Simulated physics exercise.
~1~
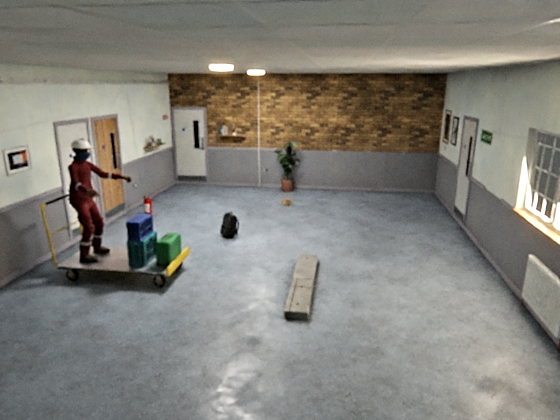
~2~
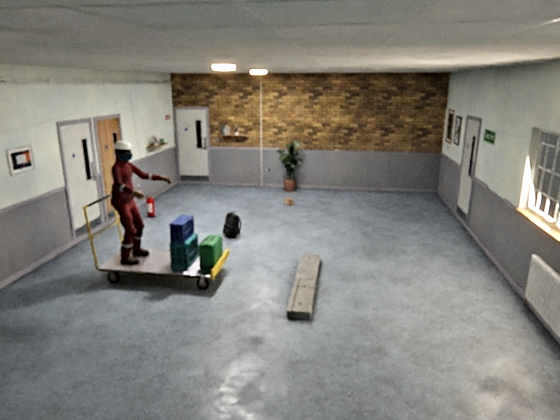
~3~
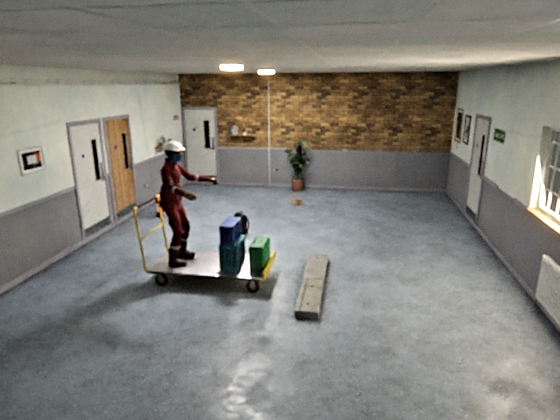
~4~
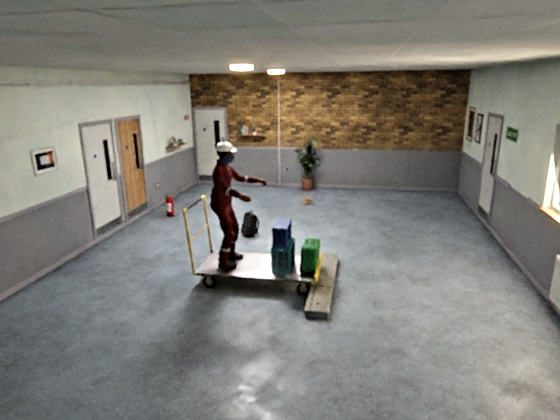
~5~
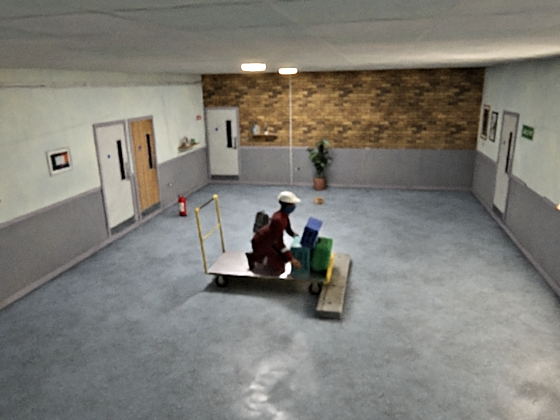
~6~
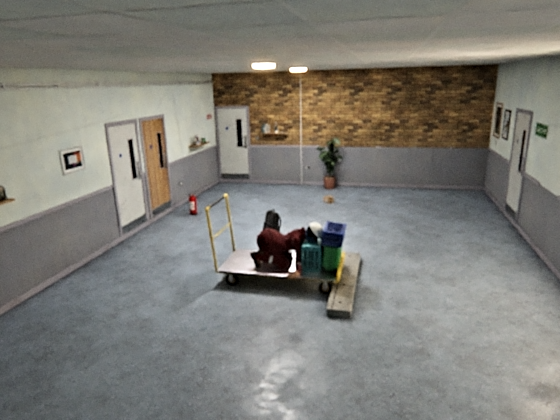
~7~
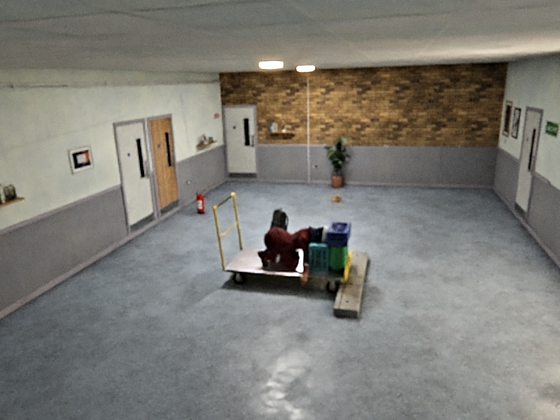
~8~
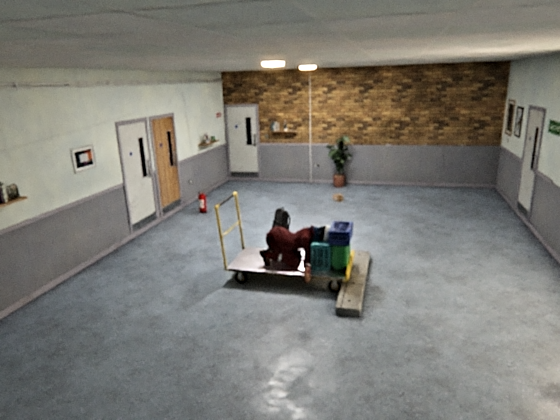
At first, a figure in dark red clothing and a white hard hat stands on a flat trolley, one arm held out, as it rolls right across a large room. A blue crate sits on a teal one at the front, beside a green suitcase. The trolley reaches a low grey kerb and stops there. The rider pitches forward and folds down towards the load, while the blue crate tips to the right. It comes to rest on its side above the green suitcase. Finally, the rider lies slumped against the upright teal crate, with everything still aboard.
